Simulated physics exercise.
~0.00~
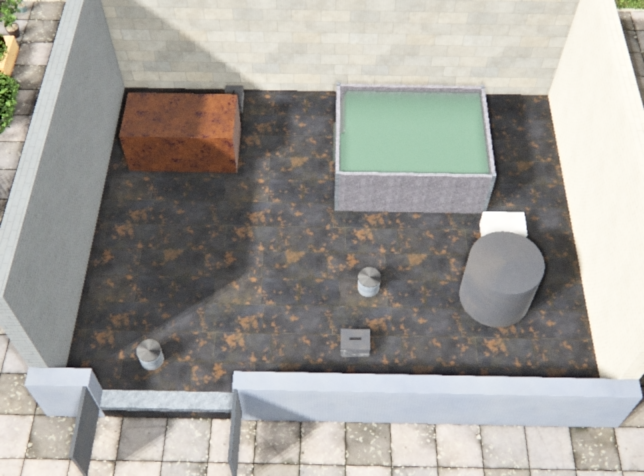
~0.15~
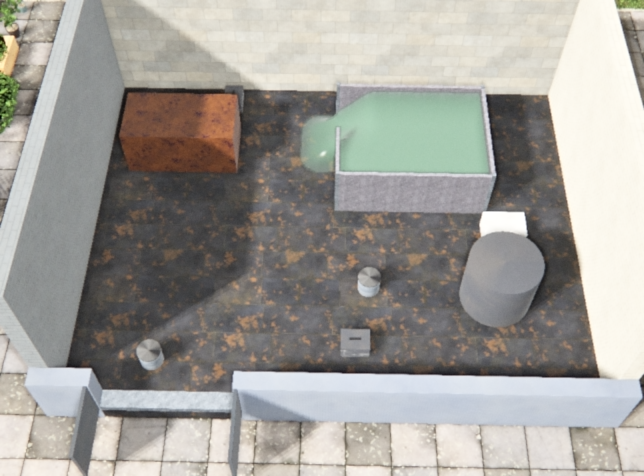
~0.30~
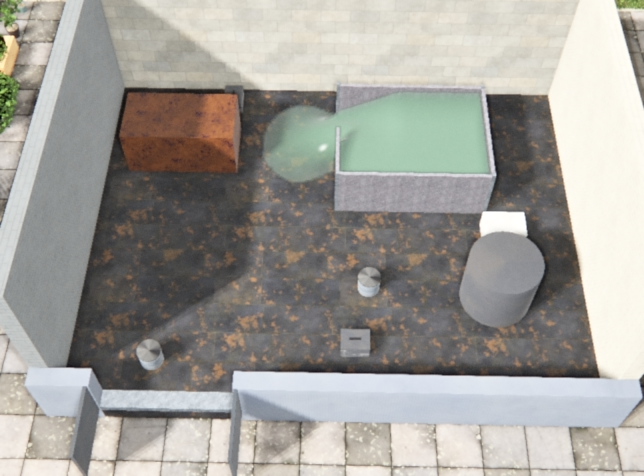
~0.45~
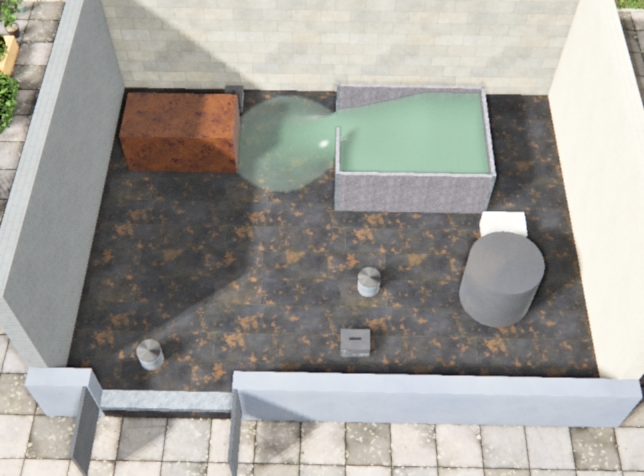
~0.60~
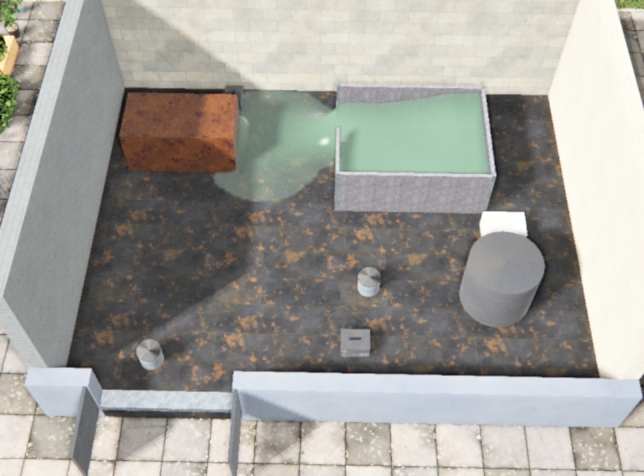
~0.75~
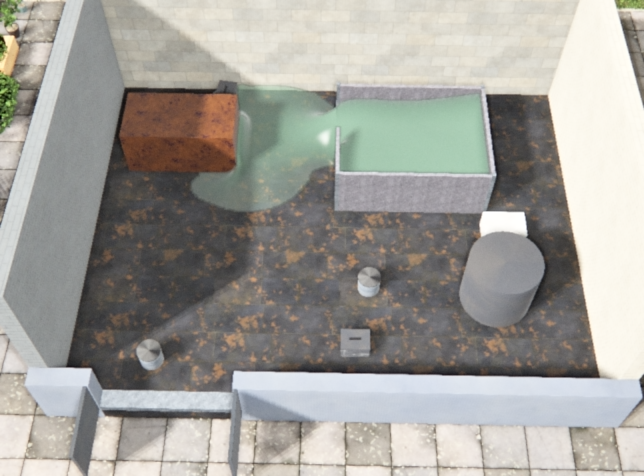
Green water pouring from the left side of a walled tank, spreading across a dark yard floor and around a rusty brown box.
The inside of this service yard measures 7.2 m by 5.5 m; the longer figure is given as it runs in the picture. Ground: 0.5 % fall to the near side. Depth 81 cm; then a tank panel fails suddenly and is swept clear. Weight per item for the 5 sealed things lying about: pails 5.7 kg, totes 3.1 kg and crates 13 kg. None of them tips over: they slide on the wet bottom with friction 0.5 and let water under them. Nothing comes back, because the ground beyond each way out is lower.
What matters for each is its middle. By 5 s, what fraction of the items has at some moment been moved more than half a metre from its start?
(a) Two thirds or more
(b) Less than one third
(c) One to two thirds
The answer is c.
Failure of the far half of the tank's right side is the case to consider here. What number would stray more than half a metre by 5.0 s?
Then 4 of them would.
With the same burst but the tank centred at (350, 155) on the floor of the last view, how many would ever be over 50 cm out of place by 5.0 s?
Count: 3.
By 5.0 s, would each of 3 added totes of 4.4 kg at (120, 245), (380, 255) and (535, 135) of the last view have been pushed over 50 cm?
In that order: More, less, less.
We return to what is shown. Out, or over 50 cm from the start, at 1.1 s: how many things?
1 of them.
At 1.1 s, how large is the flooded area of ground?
Close to 10.0 m2, I'd say.
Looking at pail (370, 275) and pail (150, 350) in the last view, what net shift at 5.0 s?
In turn: 0 cm, gone out.
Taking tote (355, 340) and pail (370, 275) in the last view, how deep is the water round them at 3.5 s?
I'd estimate 2 cm for the first and 1 cm for the second.
After 1.1 s 1 of 5 are over 50 cm from their spots; 1 afloat.
After 2.2 s 1 of 5 are over 50 cm from their spots; 1 afloat.
After 3.5 s 2 of 5 are over 50 cm from their spots; 1 afloat.
After 5.0 s 2 of 5 are over 50 cm from their spots, and 2 have been at some point; 2 afloat.
